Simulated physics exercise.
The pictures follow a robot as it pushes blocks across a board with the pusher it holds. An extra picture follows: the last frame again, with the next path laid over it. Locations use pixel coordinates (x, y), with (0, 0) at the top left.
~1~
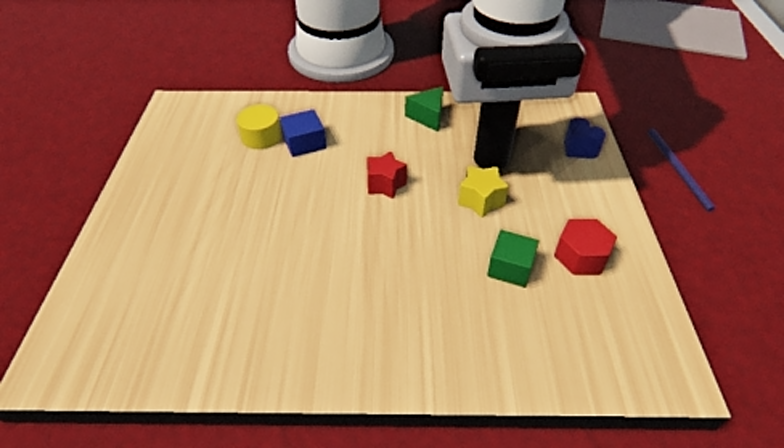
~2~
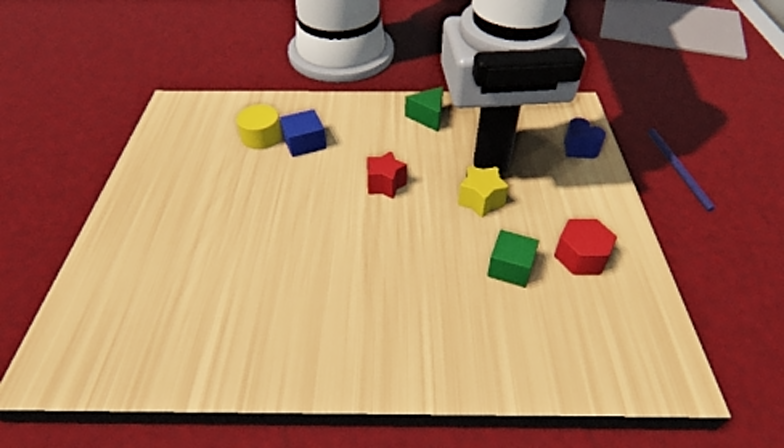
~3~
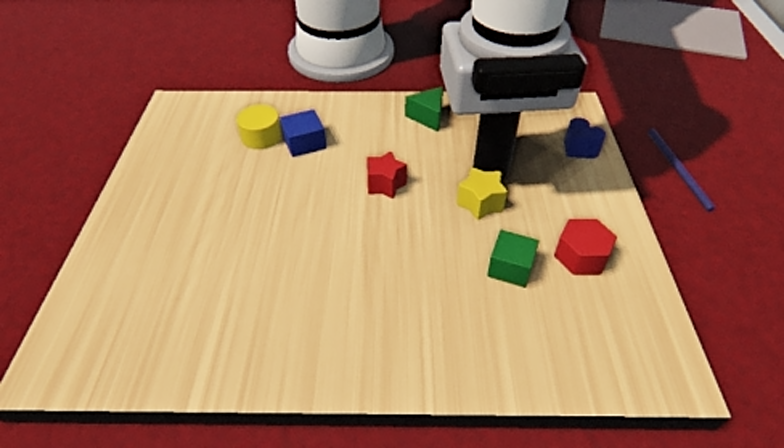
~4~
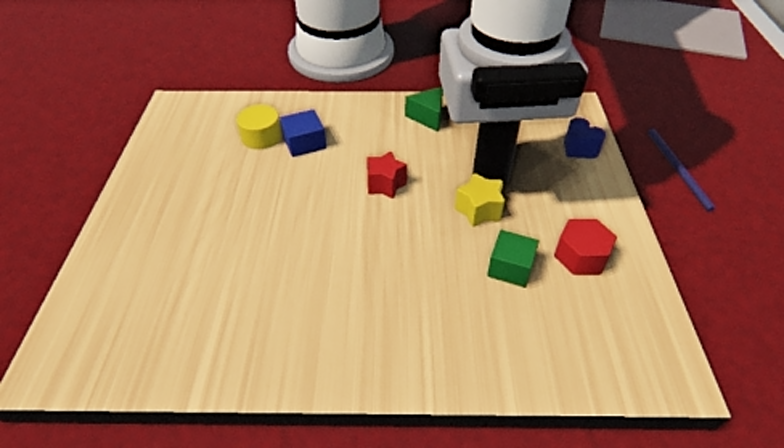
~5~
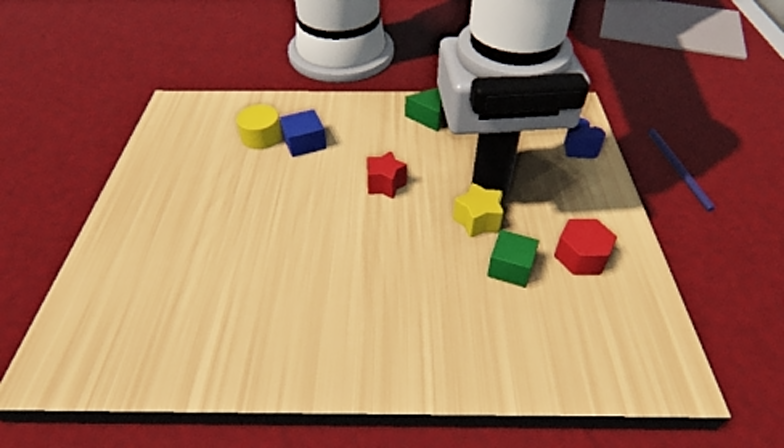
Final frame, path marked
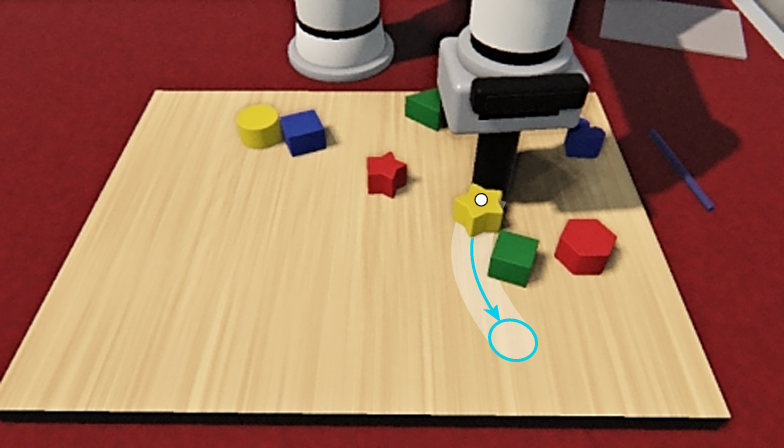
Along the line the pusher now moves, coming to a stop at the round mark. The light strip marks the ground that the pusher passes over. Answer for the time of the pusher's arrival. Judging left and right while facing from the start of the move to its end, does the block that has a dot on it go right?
Yes, that is what happens.
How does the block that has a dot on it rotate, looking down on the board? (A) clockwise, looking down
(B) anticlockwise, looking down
It's A.
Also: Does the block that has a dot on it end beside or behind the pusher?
Yes, that is what happens.
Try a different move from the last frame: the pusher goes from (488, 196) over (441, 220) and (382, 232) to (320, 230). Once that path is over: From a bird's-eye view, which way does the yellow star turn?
It goes anticlockwise.
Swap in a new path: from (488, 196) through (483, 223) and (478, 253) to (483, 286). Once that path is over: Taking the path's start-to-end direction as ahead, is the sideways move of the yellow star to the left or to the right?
Answer: Right.
Drawn move, from (488, 196) by way of (473, 236) and (479, 286) to (513, 340); the dot is on the yellow star.
What follows on the original path. One third of the way, pusher at (474, 229); yellow star at (463, 243).
Two thirds of the way, pusher at (481, 279); yellow star at (455, 290), turned 25° clockwise; green square block at (523, 253), turned 25° anticlockwise.
At the end, pusher at (515, 333); yellow star at (453, 300), turned 55° clockwise; green square block at (524, 253), turned 30° anticlockwise; red hexagonal block still.
